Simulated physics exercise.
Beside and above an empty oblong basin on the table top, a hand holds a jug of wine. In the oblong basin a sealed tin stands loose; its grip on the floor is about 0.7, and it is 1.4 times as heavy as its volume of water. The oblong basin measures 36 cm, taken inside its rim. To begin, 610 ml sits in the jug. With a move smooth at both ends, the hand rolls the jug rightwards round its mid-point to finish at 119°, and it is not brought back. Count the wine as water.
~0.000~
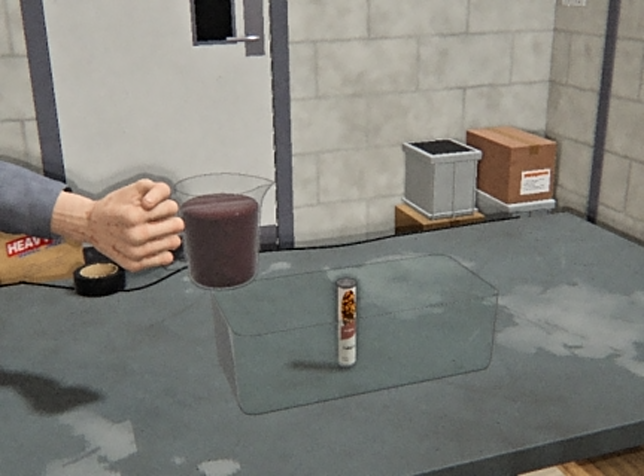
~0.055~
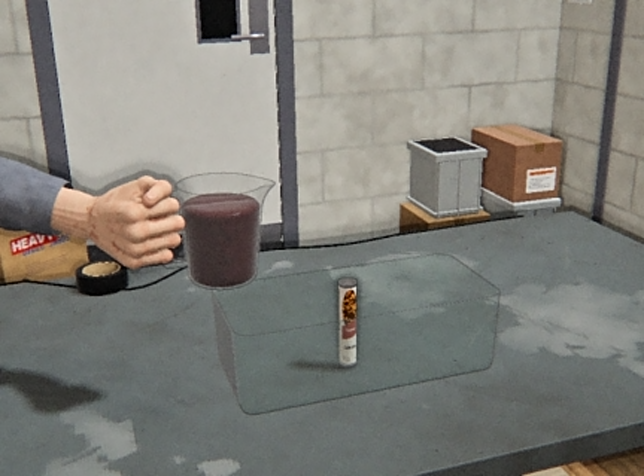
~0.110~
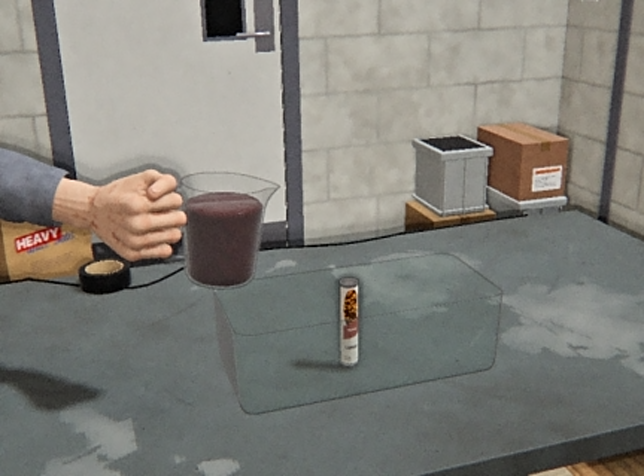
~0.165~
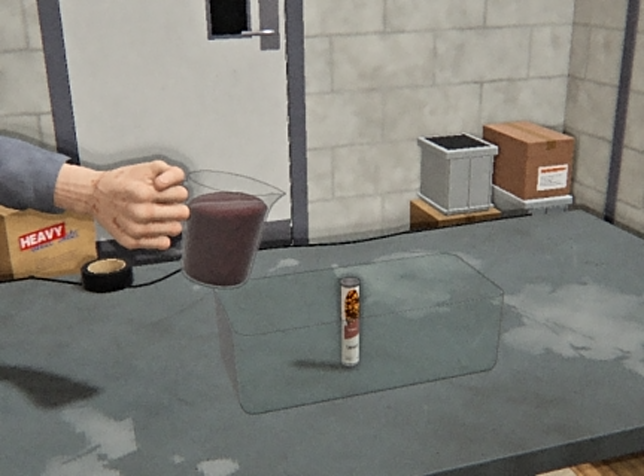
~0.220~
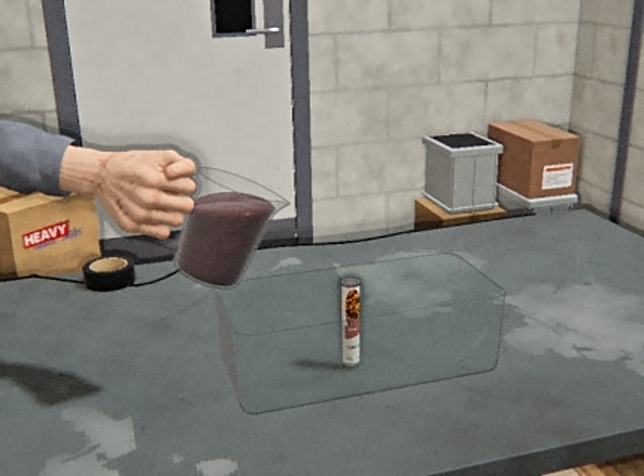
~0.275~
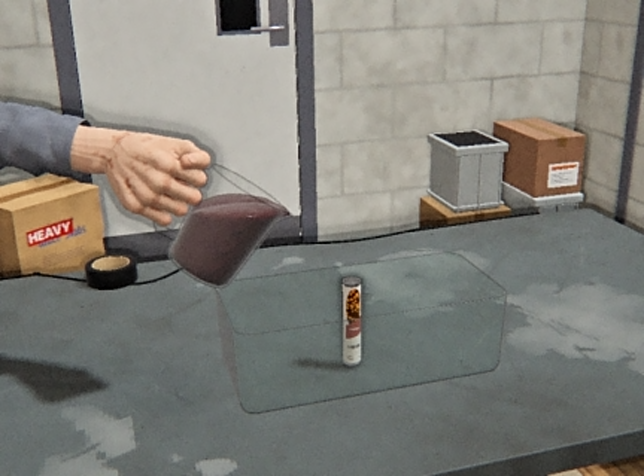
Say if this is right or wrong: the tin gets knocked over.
Wrong, it stays standing.
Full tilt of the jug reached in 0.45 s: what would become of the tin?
Outcome - the tin remains standing.
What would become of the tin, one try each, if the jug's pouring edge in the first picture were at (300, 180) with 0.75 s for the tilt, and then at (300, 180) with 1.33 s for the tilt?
The tin overturns the first time and overturns the second time.
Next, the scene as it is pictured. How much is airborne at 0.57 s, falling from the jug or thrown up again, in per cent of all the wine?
It comes to roughly 18 per cent.
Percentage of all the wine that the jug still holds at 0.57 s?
Still held: Roughly 50 % of the total.
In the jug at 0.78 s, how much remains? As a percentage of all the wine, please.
About 5 percent.
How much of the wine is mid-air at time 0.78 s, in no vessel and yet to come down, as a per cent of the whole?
Near 5 per cent, I'd say.
After 0.57 s the tilt is 103° and 51 per cent is still to pour; the tin stands where it began.
After 0.78 s the tilt is 119° and 5 per cent is still to pour; the tin stands where it began.
After 1.01 s the tilt is 119° and 0 per cent is still to pour; the tin stands where it began.
After 1.25 s the tilt is 119° and 0 per cent is still to pour; the tin stands where it began.
In the end the tin stands where it began.
